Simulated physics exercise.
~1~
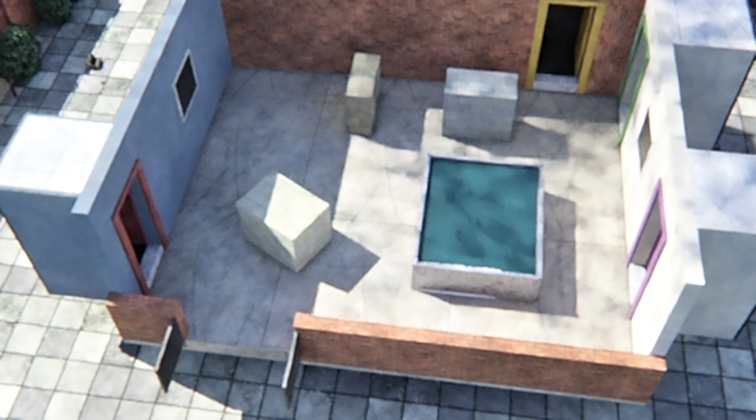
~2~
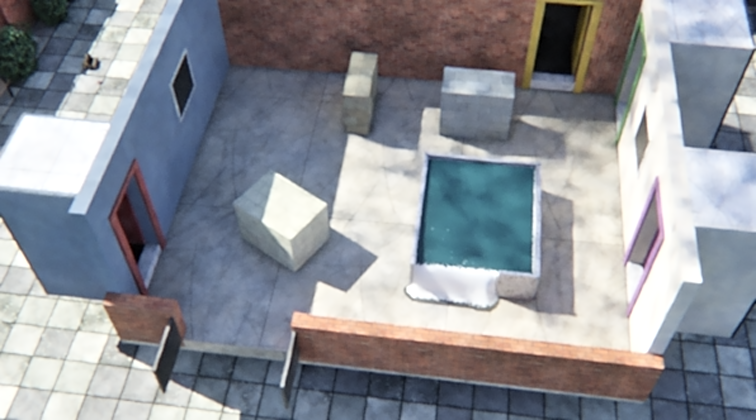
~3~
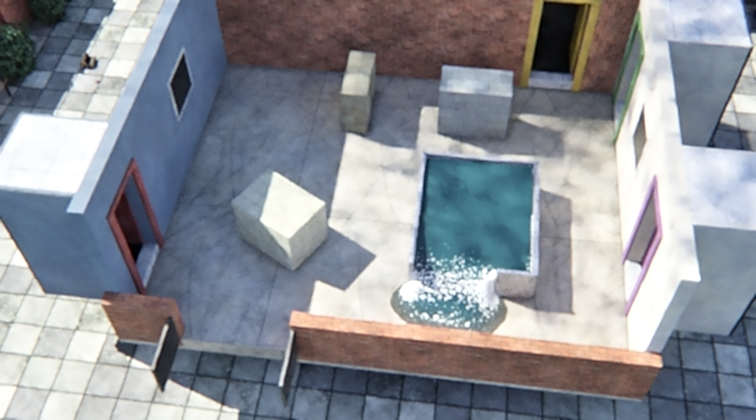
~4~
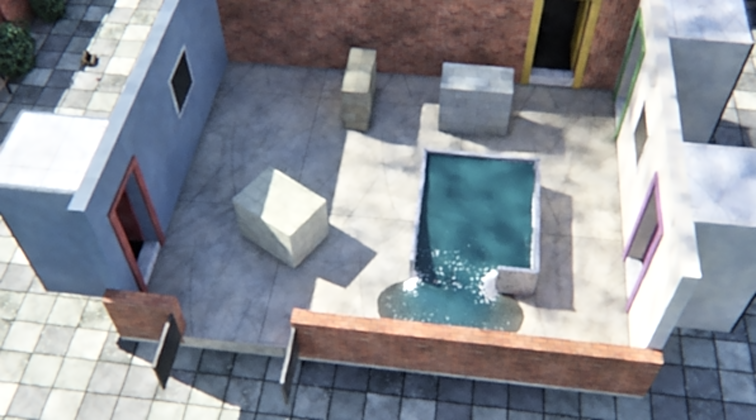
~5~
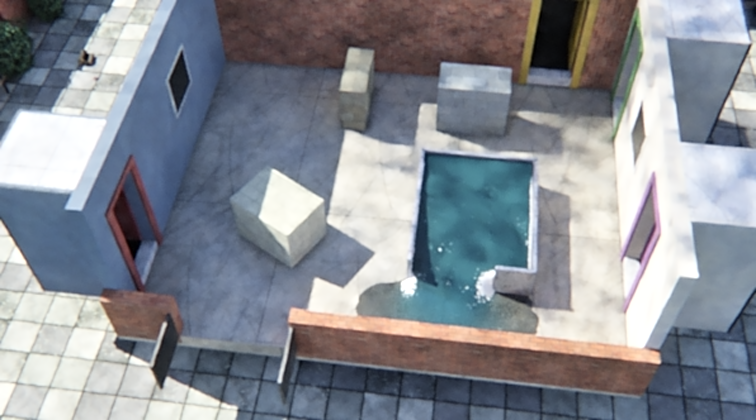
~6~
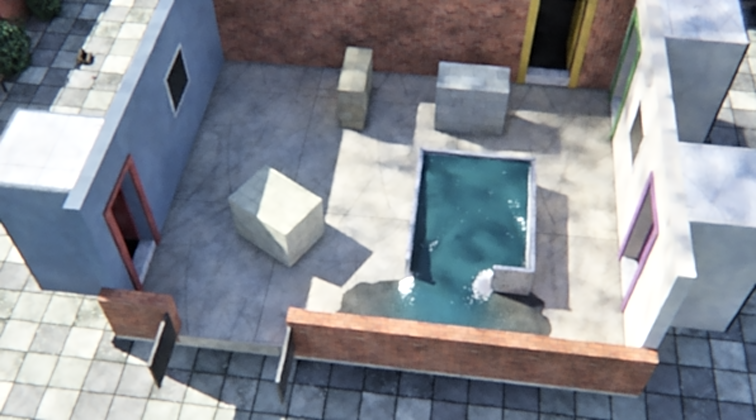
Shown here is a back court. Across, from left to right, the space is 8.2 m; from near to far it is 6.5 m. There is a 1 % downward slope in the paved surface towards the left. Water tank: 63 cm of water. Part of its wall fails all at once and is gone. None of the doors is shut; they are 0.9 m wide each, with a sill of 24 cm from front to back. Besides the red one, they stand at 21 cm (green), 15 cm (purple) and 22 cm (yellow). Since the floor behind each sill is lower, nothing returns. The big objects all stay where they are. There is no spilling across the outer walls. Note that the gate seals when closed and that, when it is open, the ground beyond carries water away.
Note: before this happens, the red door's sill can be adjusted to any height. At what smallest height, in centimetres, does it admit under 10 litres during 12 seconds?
At about 20 centimetres.
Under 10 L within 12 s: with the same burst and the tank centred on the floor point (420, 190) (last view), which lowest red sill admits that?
Then roughly 17 cm.
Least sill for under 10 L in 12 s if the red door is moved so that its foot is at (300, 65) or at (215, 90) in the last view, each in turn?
First place around 7.0 cm, second around 7.5 cm.
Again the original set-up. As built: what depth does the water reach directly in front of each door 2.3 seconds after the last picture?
Lab note, depth in cm: Green 0; red 23; purple 17; yellow 0.
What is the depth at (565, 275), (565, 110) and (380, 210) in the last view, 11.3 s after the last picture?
The depths come to about 4, 6 and 4 cm.
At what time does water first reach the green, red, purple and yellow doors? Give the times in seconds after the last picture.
Green = 3.2 s, red = 1.6 s, purple = 1.3 s, yellow = 4.0 s.
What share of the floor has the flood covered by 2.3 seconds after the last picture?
Roughly 35 percent of the floor.
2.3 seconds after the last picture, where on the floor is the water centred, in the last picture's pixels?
(432, 272) or so.
Then, 0.7 s after the last picture water covers 10 % of the floor, deepest (48 cm) near (431, 349); it has not reached the red door.
Then, 2.3 s after the last picture water covers 35 % of the floor, deepest (31 cm) near (431, 349); 23 cm at the red door, 2 litres in over its 19 cm sill.
Then, 11.3 s after the last picture water covers 95 % of the floor, deepest (12 cm) near (210, 100); 7 cm at the red door, 17 litres in over its 19 cm sill.
At the red door as built, the water peaked near 24 cm, 2.9 s after the last picture.
With a sill of 17.5 cm, 28 litres would have come in within the 12 s; with 23.5 cm, 1 litre. So under 10 litres takes about 20 cm.
